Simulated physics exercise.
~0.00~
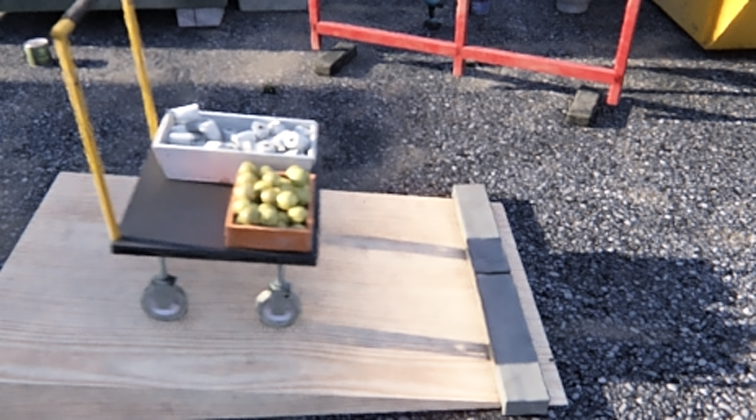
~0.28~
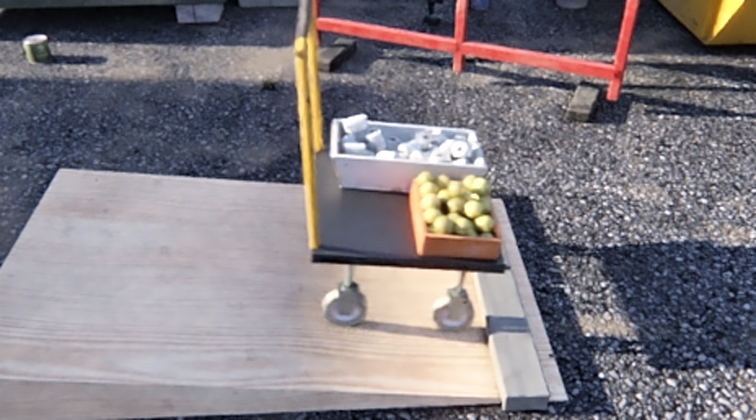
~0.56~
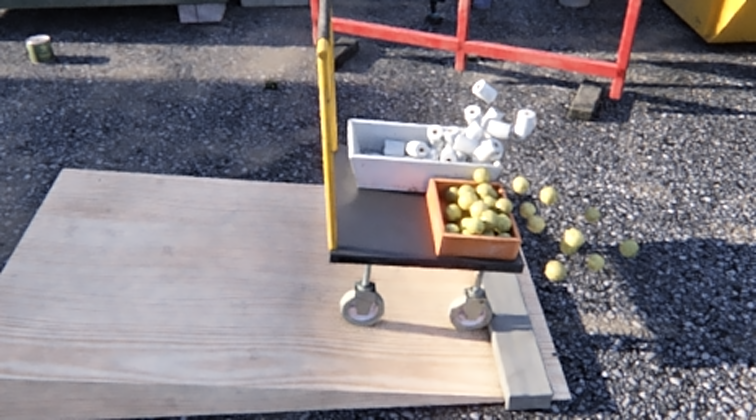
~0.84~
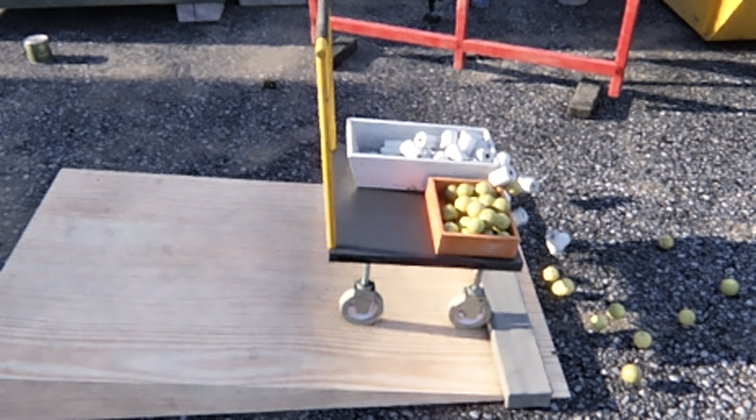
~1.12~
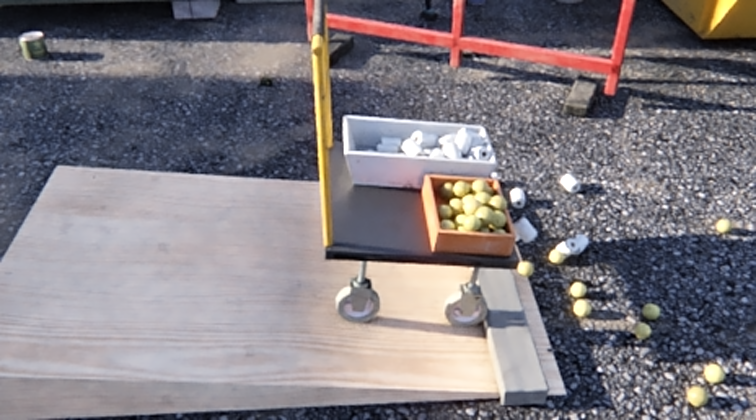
Yellow apples and white paper rolls flew off the front of a goods trolley when it rolled right down a wooden ramp and stopped at the wheel stop, scattering on the gravel while most stayed in their orange and white baskets, the trolley still upright.
